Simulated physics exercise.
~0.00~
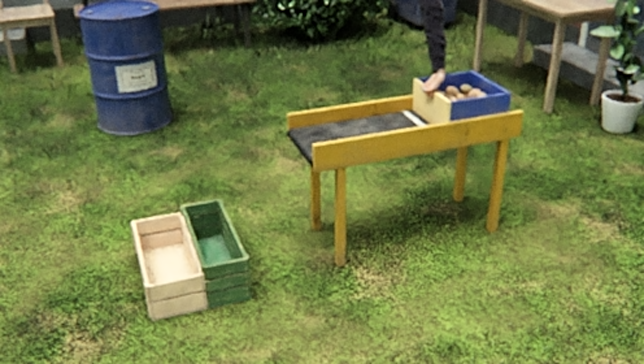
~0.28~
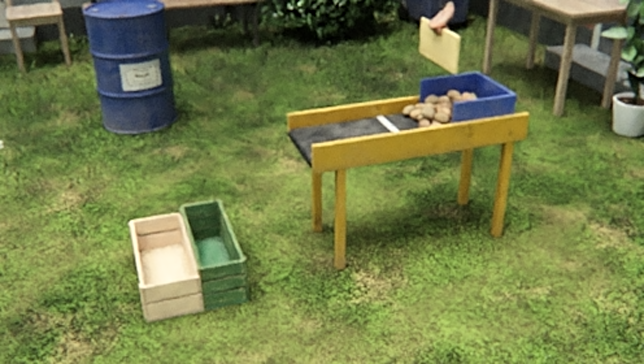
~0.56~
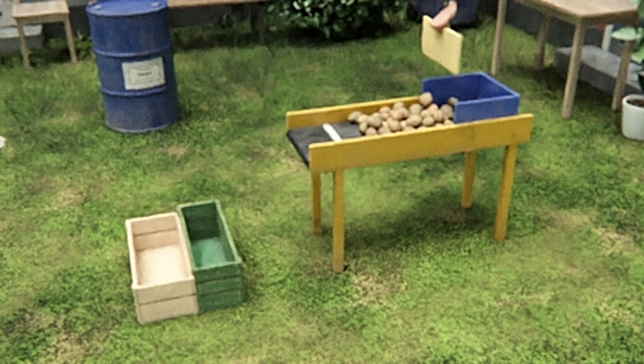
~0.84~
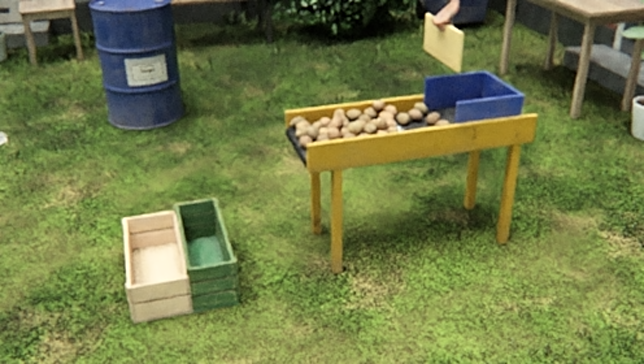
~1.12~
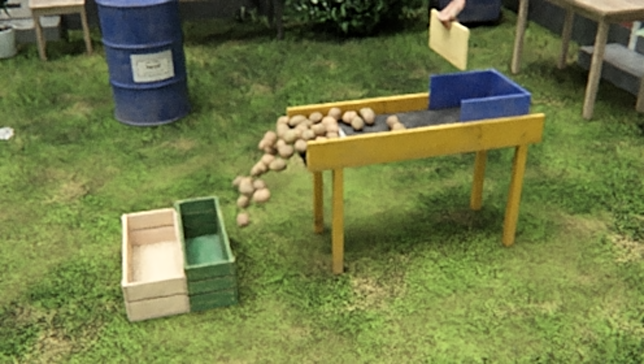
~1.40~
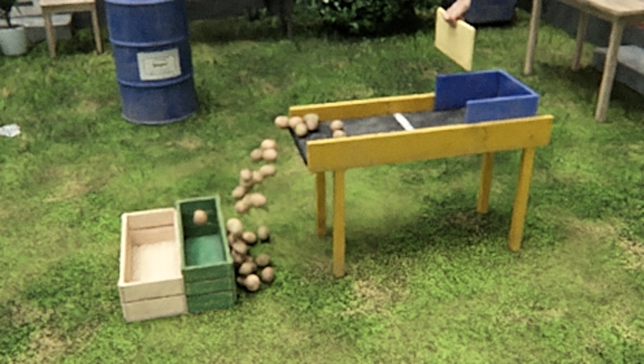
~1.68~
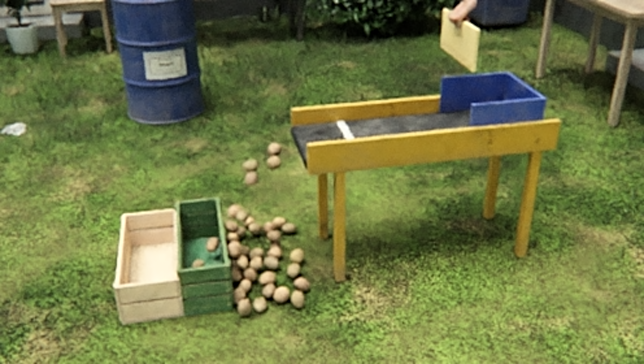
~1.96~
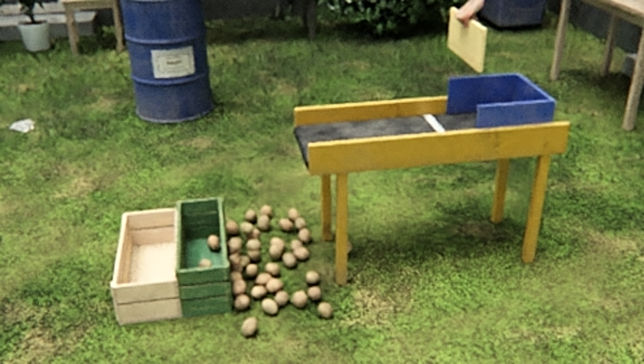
A hand lifts a gate, and potatoes ride a belt left, mostly missing the green box.
